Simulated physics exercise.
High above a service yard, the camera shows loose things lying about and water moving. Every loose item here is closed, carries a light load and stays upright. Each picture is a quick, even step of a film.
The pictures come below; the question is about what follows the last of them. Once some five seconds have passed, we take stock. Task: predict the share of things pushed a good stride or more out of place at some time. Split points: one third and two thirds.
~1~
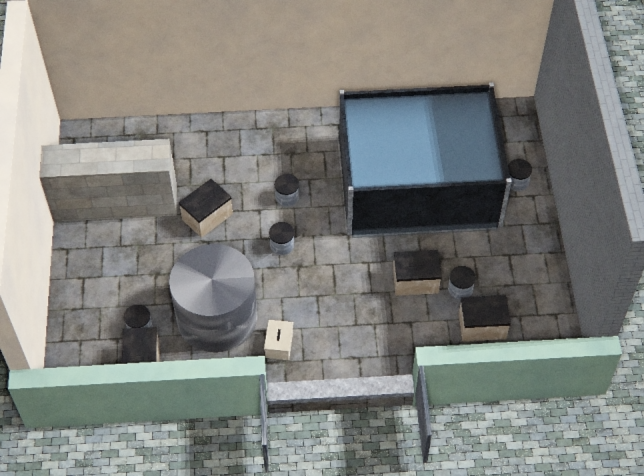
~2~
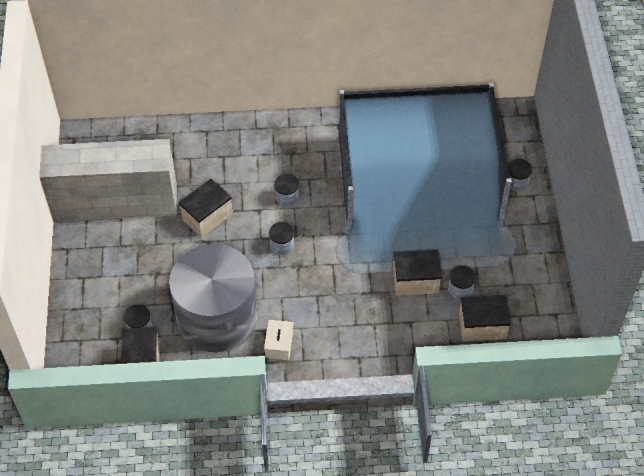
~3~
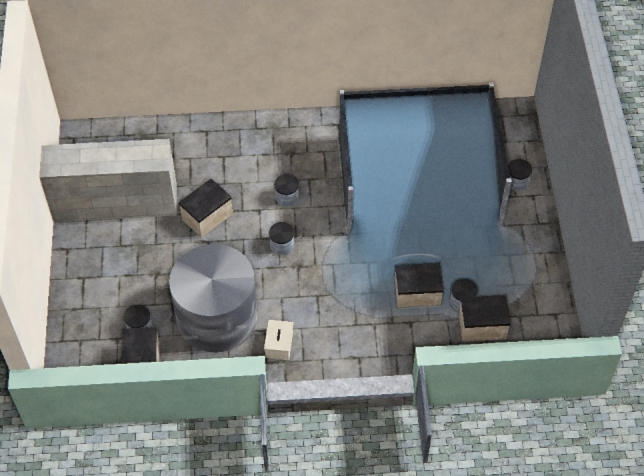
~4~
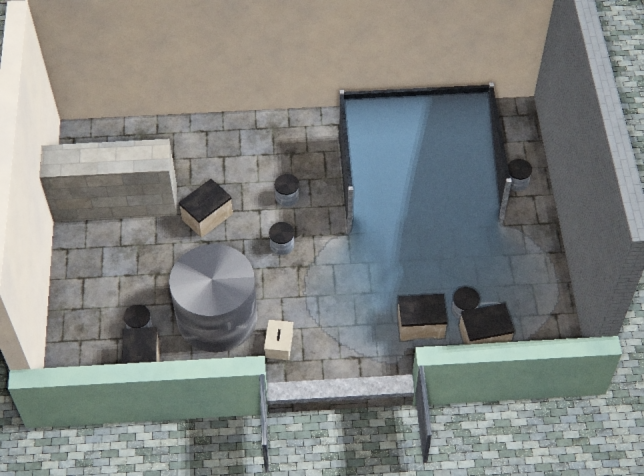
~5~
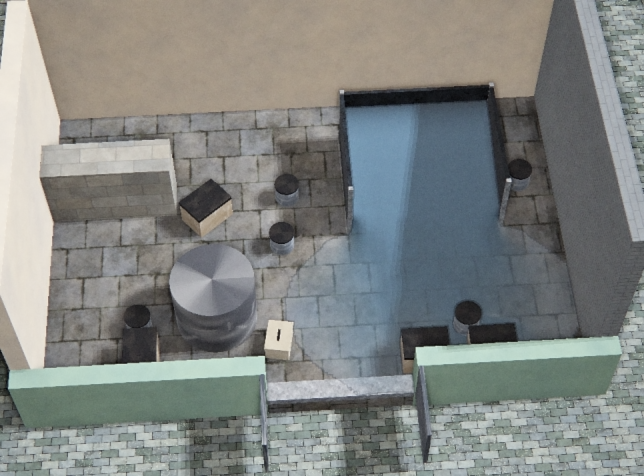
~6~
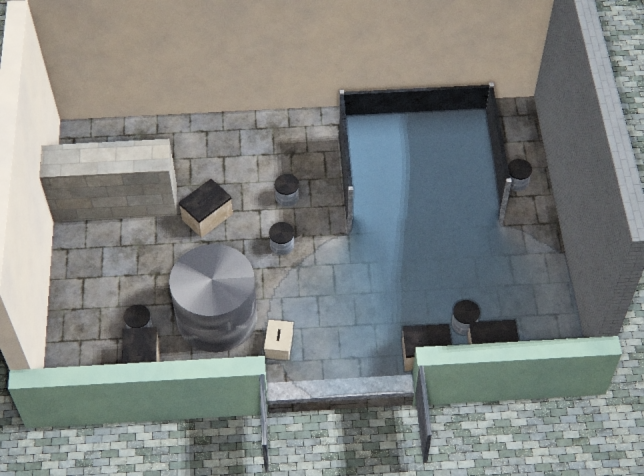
Band: Two thirds or more.
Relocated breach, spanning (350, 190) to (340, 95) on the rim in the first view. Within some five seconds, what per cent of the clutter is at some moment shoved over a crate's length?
About 60 per cent.
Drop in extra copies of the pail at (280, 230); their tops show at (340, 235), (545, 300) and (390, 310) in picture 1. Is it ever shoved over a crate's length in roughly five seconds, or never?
In turn: Moved that far, swept aside, that far or more.
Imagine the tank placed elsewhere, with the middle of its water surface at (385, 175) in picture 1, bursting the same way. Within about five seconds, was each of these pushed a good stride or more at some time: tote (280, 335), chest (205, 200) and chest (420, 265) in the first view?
Result per object - went far, stayed close, went far.
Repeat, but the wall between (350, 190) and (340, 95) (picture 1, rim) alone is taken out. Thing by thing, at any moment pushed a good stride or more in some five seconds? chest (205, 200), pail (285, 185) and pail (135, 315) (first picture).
Lab note - in sequence: Made it that far; made it that far; made it that far.
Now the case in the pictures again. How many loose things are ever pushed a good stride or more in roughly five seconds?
7.
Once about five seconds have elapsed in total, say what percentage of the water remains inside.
Roughly 64 in a hundred.
A moment on, 2 of 10 are well off their spots; 3 afloat.
Next, 4 of 10 are well off their spots; 2 afloat.
Later, 6 of 10 are well off their spots; 3 afloat.
In the end, 7 of 10 are well off their spots, and 7 have been at some point; 3 afloat.
